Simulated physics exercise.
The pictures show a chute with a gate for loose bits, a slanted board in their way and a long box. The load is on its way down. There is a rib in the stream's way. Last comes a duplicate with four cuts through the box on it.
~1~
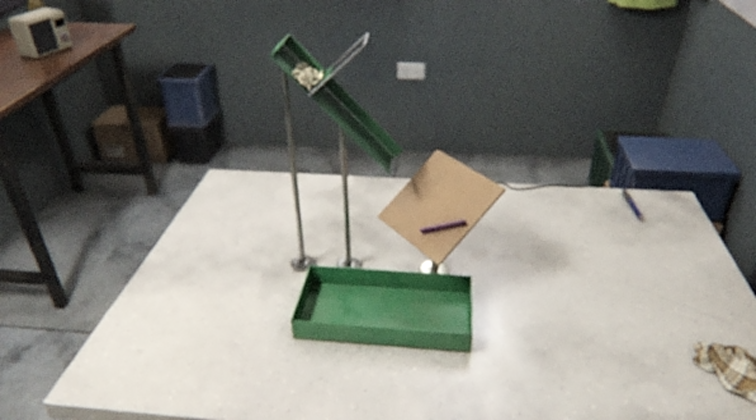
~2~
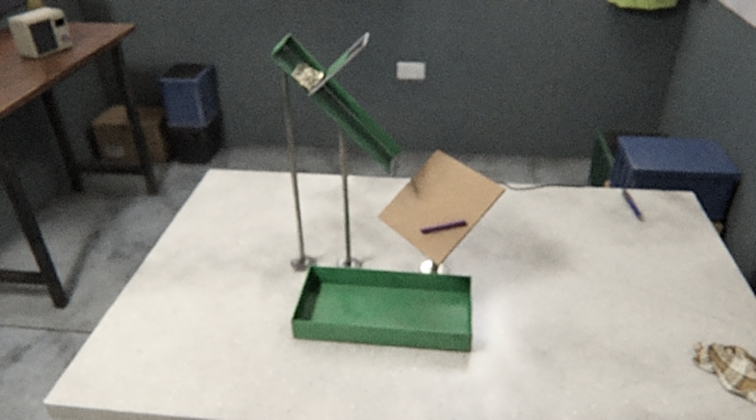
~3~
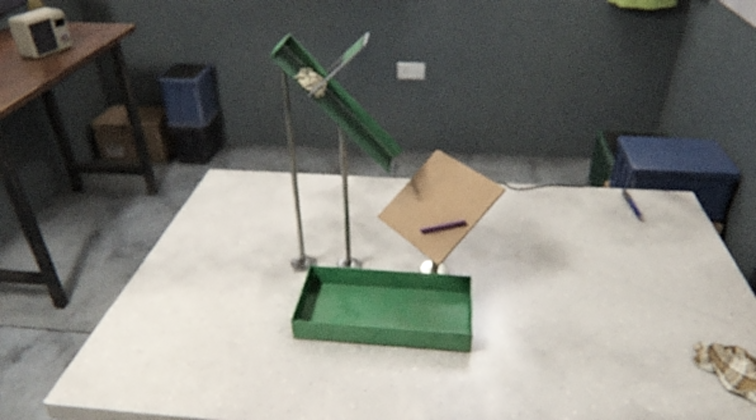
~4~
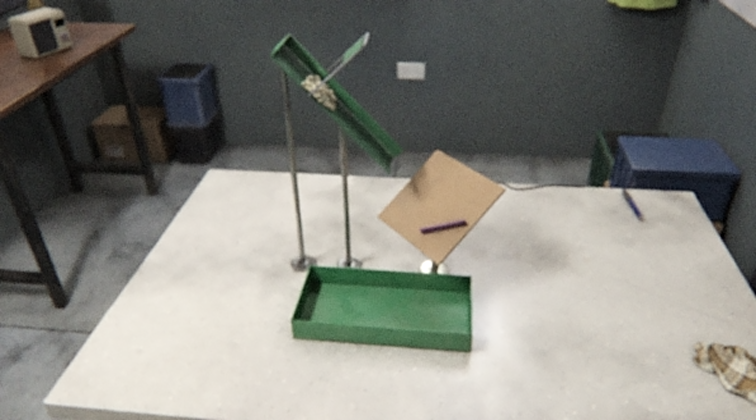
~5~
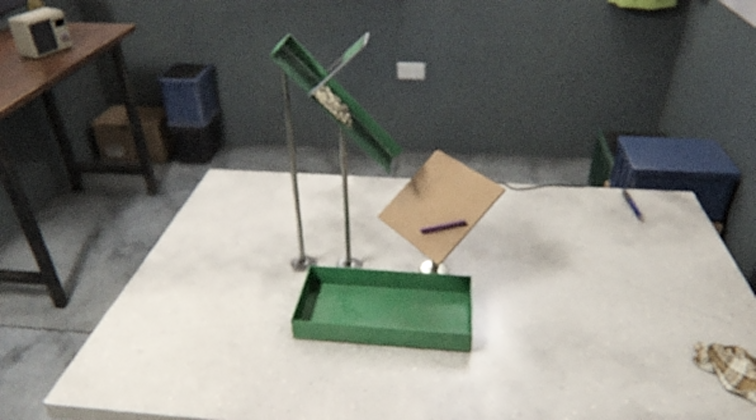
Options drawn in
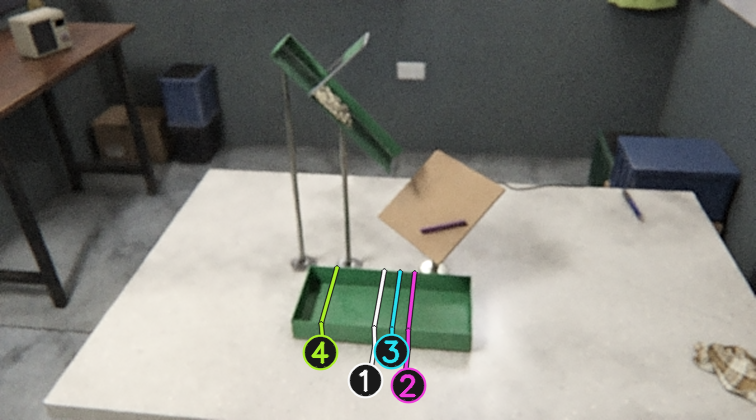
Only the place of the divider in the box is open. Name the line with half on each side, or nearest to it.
Use line 1.
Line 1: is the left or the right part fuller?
More lands on the right.
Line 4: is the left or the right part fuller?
Right.
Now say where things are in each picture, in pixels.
The first picture shows load behind the gate near (311, 75), white beans; lip of the chute near (390, 167), sloping steeply.
The second picture shows middle of the board near (438, 203), tilted fairly steeply; middle of its low edge near (406, 239); of its high edge near (470, 168).
The third picture shows front corners of the box near (291, 320) and (472, 334), empty; front of the load near (322, 94).
The fourth picture shows middle of the load near (323, 89); its front near (333, 108), close to a quarter of the way to the lip; rib from (464, 220) to (420, 230).
The fifth picture shows middle of the load near (332, 100); its front near (350, 121), close to half of the way to the lip.
On the marked copy, line 1 crosses the front rim at (374, 326); line 2 crosses the front rim at (408, 329); line 3 crosses the front rim at (392, 328); line 4 crosses the front rim at (321, 322).
With 1, of what is caught, close to a third on the left of the divider, close to two thirds on the right.
With 2, of what is caught, the whole lot on the left of the divider, none at all on the right.
With 3, of what is caught, all but a few on the left of the divider, a small share on the right.
With 4, of what is caught, none at all on the left of the divider, the whole lot on the right.
